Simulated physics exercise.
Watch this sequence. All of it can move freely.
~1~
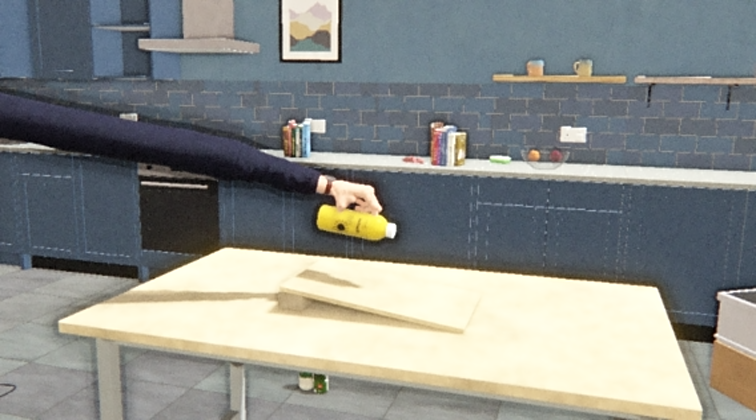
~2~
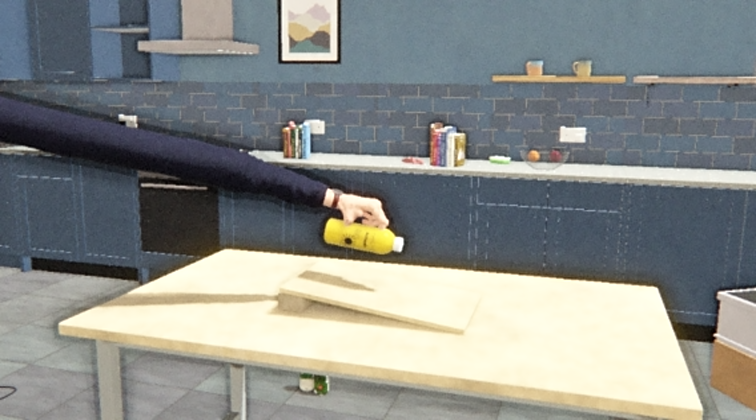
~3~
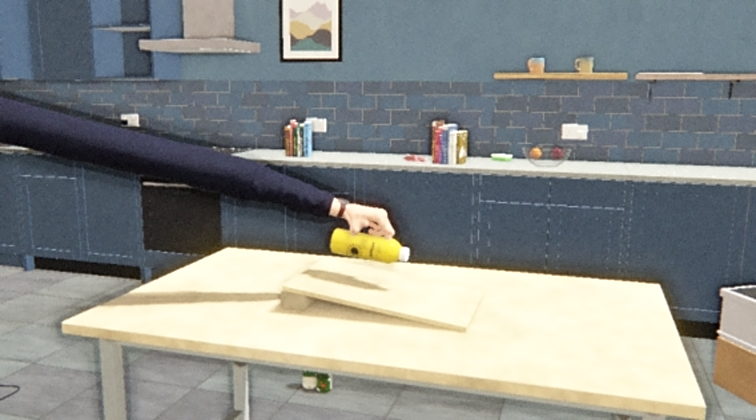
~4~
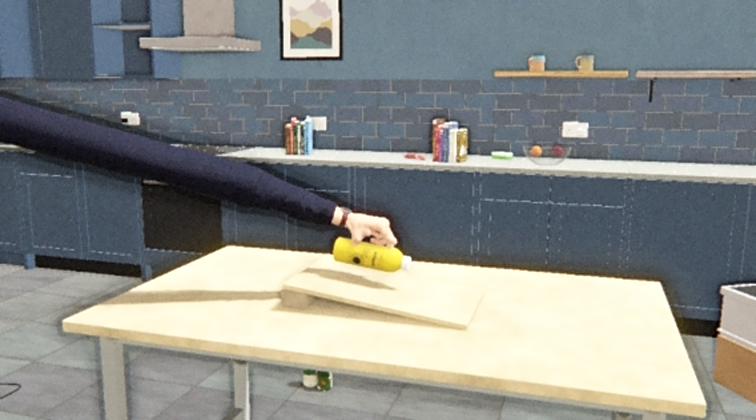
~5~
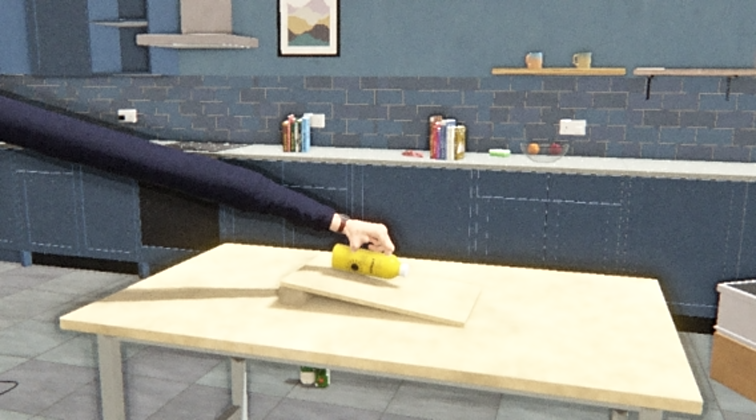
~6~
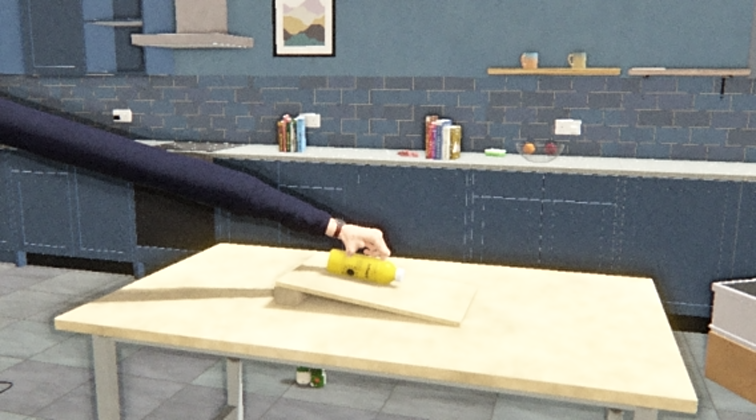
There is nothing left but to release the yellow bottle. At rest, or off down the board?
My guess: It holds its position.
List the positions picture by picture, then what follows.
The first frame shows coming down; yellow bottle (358, 224).
The second frame shows coming down; yellow bottle (364, 238).
The third frame shows coming down; yellow bottle (371, 248).
The fourth frame shows coming down; yellow bottle (373, 257).
The fifth frame shows coming down; yellow bottle (371, 263).
The sixth frame shows set down, still held; yellow bottle (367, 269).
Then, 0.20 s on from there, no change.
Then, 0.40 s on from there, yellow bottle resting near (367, 269).
In the end, it is unmoved. At the end, from the last picture's camera, yellow bottle near (367, 269). The yellow bottle stays where it is put.
